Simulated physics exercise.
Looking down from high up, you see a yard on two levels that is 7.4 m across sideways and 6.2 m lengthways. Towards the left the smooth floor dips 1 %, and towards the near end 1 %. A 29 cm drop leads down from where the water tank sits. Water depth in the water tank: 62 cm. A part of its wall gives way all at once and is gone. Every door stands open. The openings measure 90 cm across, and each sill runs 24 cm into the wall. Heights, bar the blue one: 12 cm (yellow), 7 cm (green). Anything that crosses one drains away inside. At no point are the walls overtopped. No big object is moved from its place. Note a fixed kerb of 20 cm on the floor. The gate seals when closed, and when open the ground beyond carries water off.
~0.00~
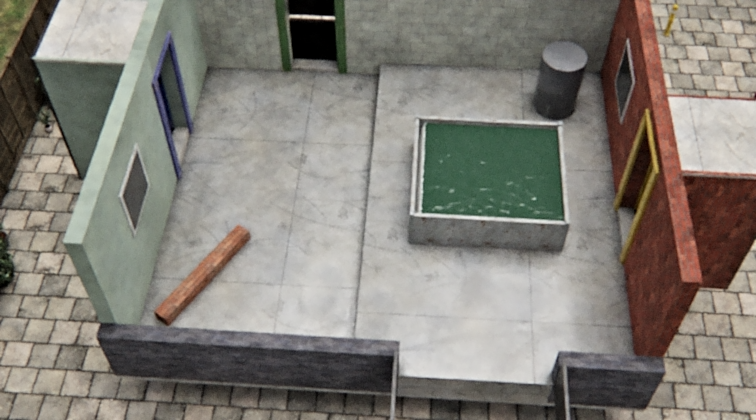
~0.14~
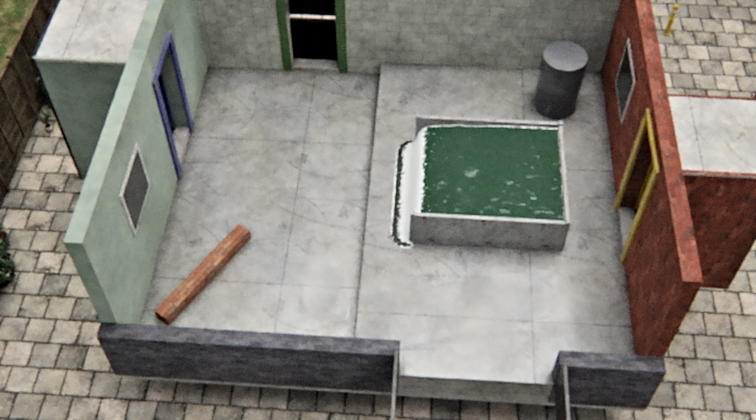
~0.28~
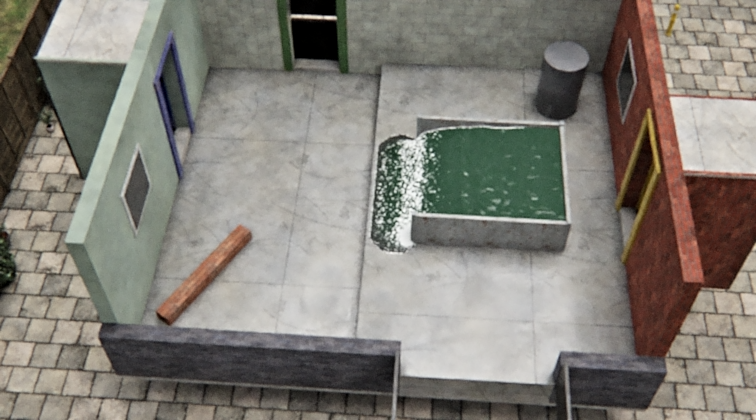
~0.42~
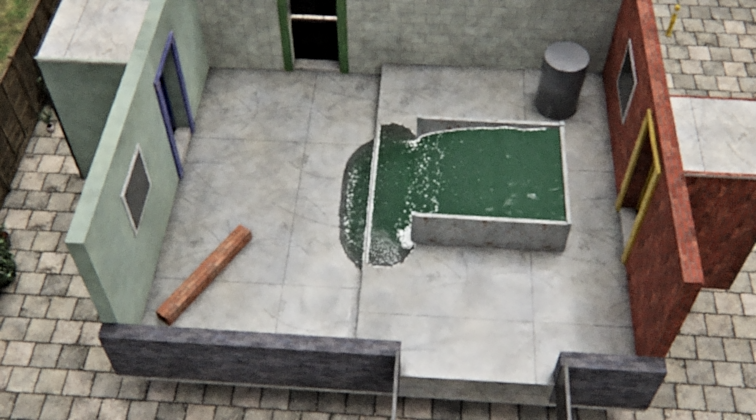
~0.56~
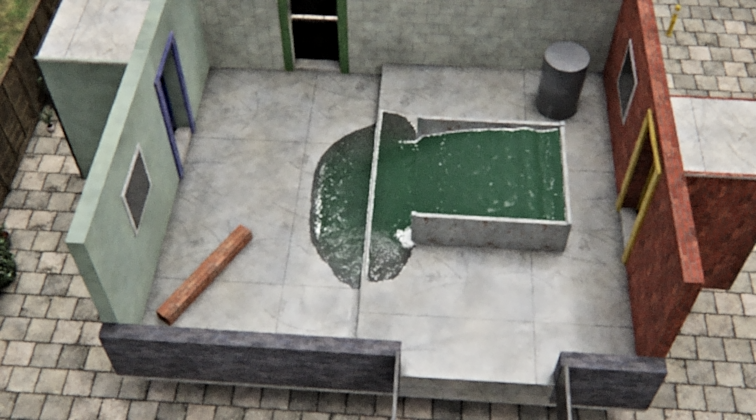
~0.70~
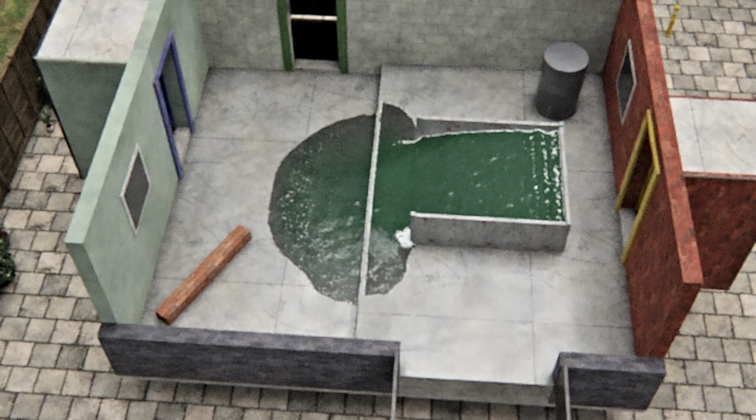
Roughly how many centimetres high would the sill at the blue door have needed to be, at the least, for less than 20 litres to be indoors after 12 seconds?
At least 25 cm or so.
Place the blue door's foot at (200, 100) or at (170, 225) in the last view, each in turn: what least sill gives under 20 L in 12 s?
Roughly 18 cm, then roughly 30 cm.
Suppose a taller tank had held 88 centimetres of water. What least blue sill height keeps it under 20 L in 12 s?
Step height: Approx. 37 cm.
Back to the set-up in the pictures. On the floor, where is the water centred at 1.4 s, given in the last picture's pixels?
Centre estimate: (412, 195) px, approximately.
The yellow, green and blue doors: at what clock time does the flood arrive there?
On the clock: Yellow not within the 12 s, green at 2.0 s, blue at 1.2 s.
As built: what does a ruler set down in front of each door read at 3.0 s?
Yellow door 0 cm, green door 4 cm, blue door 28 cm.
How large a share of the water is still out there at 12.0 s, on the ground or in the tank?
I'd say near 96 per cent is still there.
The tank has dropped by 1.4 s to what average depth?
It averages close to 34 centimetres.
After 1.4 s water covers 35 % of the floor, deepest (28 cm) near (407, 221); 16 cm at the blue door, 0 litres in over its 19 cm sill.
After 3.0 s water covers 50 % of the floor, deepest (43 cm) near (141, 323); 28 cm at the blue door, 52 litres in over its 19 cm sill.
After 12.0 s water covers 50 % of the floor, deepest (19 cm) near (339, 246); 14 cm at the blue door, 73 litres in over its 19 cm sill.
At the blue door as built, the water arrived by 1.3 s and peaked near 32 cm at 2.4 s.
With a sill of 21.5 cm, 46 litres would have come in within the 12 s; with 29 cm, 5 litres. So under 20 litres takes about 25 cm.
